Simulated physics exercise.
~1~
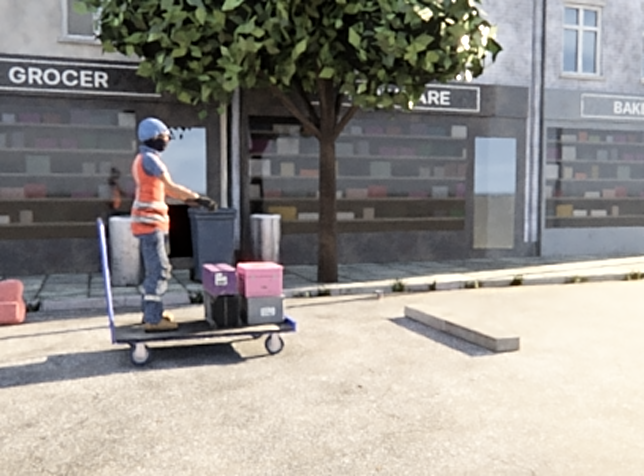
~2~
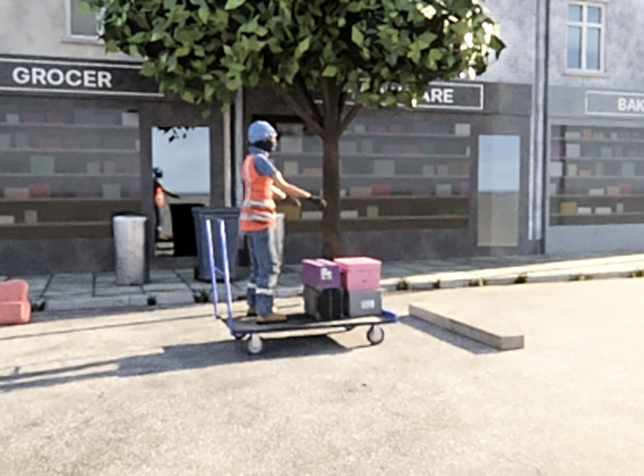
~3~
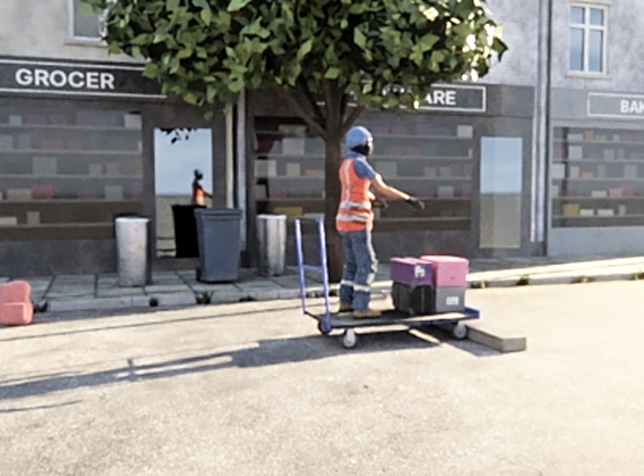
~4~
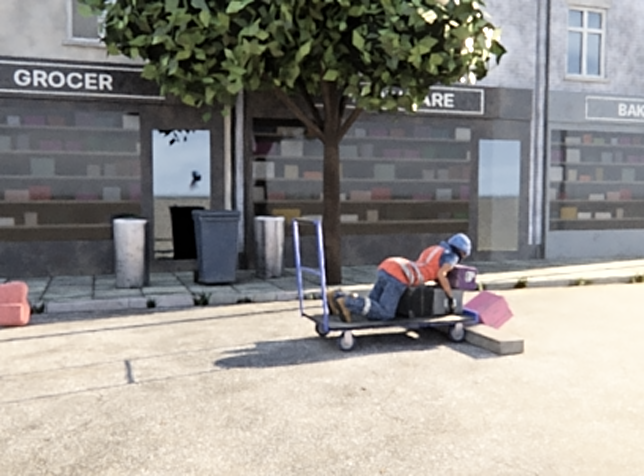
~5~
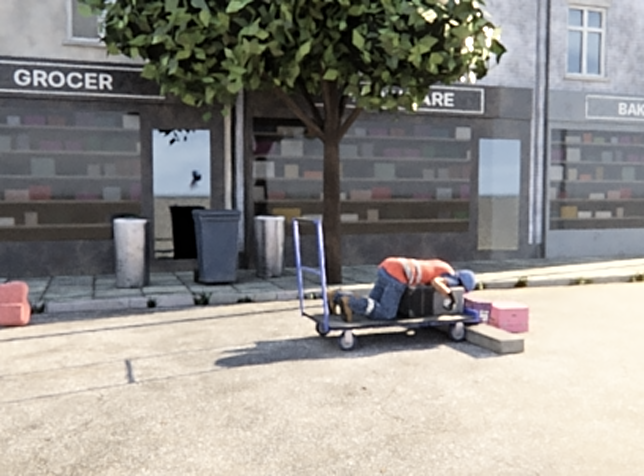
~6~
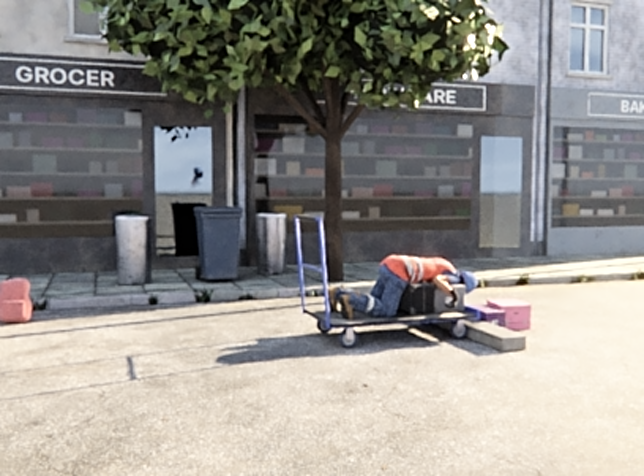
In the video, a worker in an orange vest and blue helmet rides a flat trolley right past shopfronts until it stops at a kerb, then pitches forward over the black suitcase and grey tote, staying slumped on the deck as the purple parcel and pink toolbox tumble off the front.
